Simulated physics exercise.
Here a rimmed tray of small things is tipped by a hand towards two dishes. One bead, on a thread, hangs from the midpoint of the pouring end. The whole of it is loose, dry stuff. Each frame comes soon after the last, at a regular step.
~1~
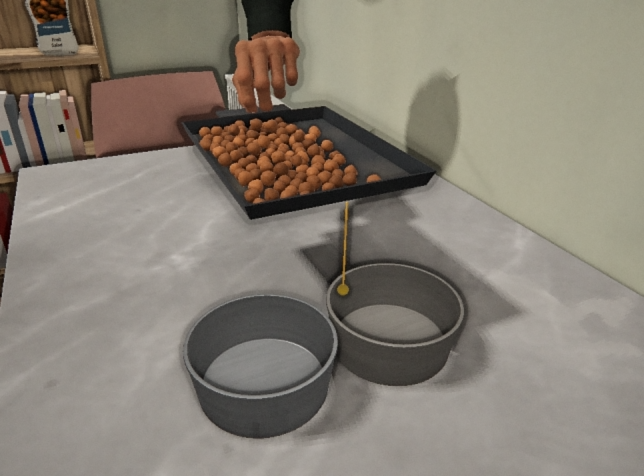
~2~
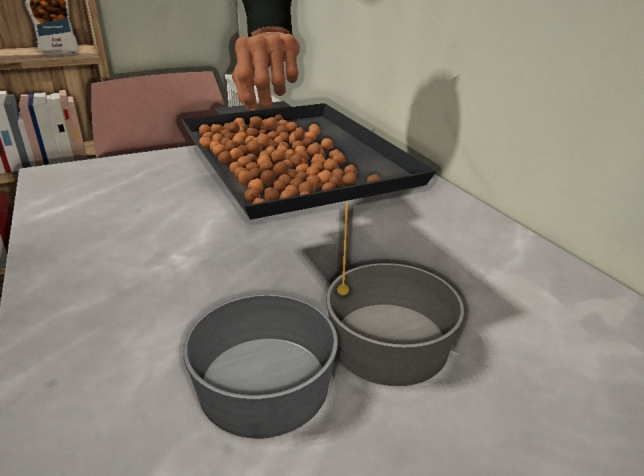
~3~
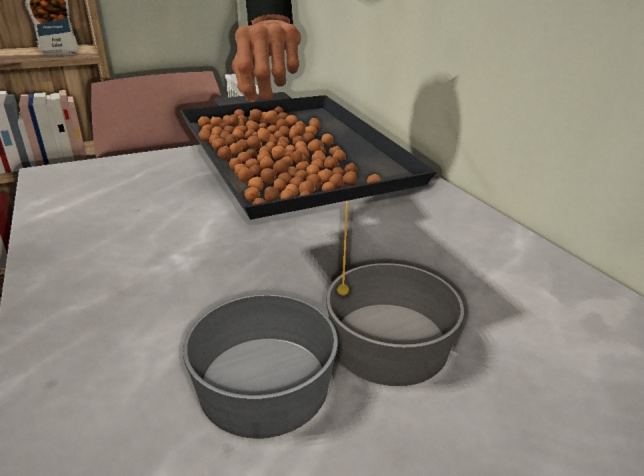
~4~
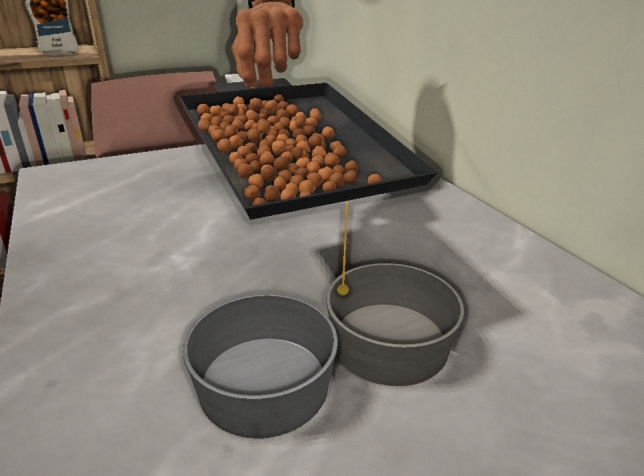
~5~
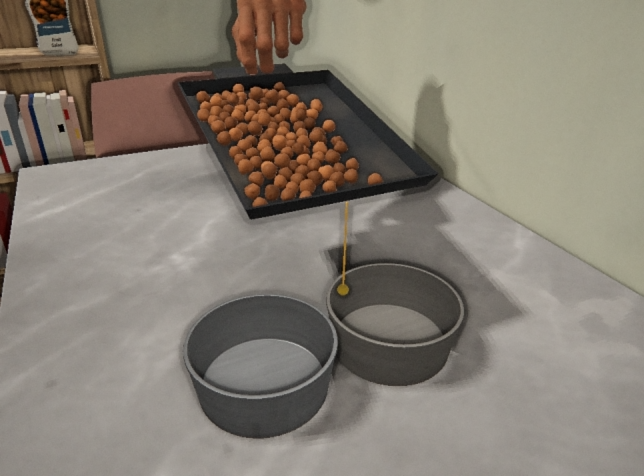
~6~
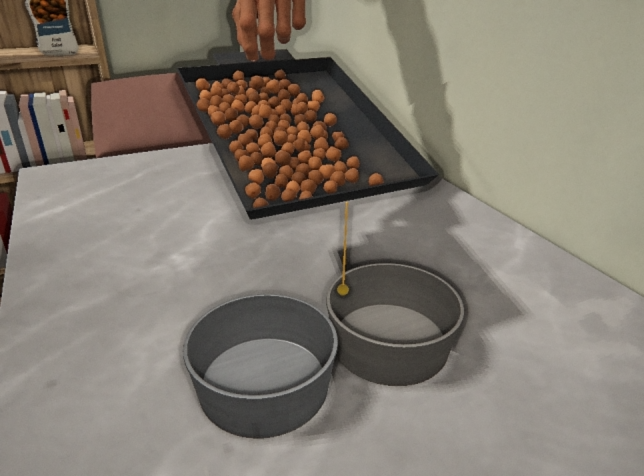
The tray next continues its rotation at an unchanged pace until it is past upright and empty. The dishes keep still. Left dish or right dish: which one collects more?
Most of the load heads over to the right dish, I'd guess.
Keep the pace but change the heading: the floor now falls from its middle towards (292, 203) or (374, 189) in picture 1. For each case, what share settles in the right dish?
10 % and 70 %.
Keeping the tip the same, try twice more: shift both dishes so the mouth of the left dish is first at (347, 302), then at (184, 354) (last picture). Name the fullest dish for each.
Try 1: The left-side dish; try 2: The right-side dish.
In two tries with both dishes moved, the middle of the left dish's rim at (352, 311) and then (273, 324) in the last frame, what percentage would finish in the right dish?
Around 0 and around 30 per cent, in that order.
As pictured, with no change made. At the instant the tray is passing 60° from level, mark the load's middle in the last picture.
The load is centred near (323, 143).
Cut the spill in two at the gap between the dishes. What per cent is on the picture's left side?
20 %, roughly.
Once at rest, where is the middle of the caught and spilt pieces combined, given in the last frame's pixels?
Last view, resting centre - approx. (373, 372).
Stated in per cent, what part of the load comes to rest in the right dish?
Result: Near 40 %.
Soon, tray tipped steeply; nearly all on the tray; a stray few in the right dish; a stray few in the air.
A while on, tray tipped right over; about half on the tray; a small part in the left dish; a small part in the right dish; a small part outside both; about a quarter in the air.
Towards the end, tray tipped past a quarter turn; about a quarter in the left dish; about a third in the right dish; about a third outside both.
Finally, tray tipped past a quarter turn; about a quarter in the left dish; about a third in the right dish; about a third outside both.
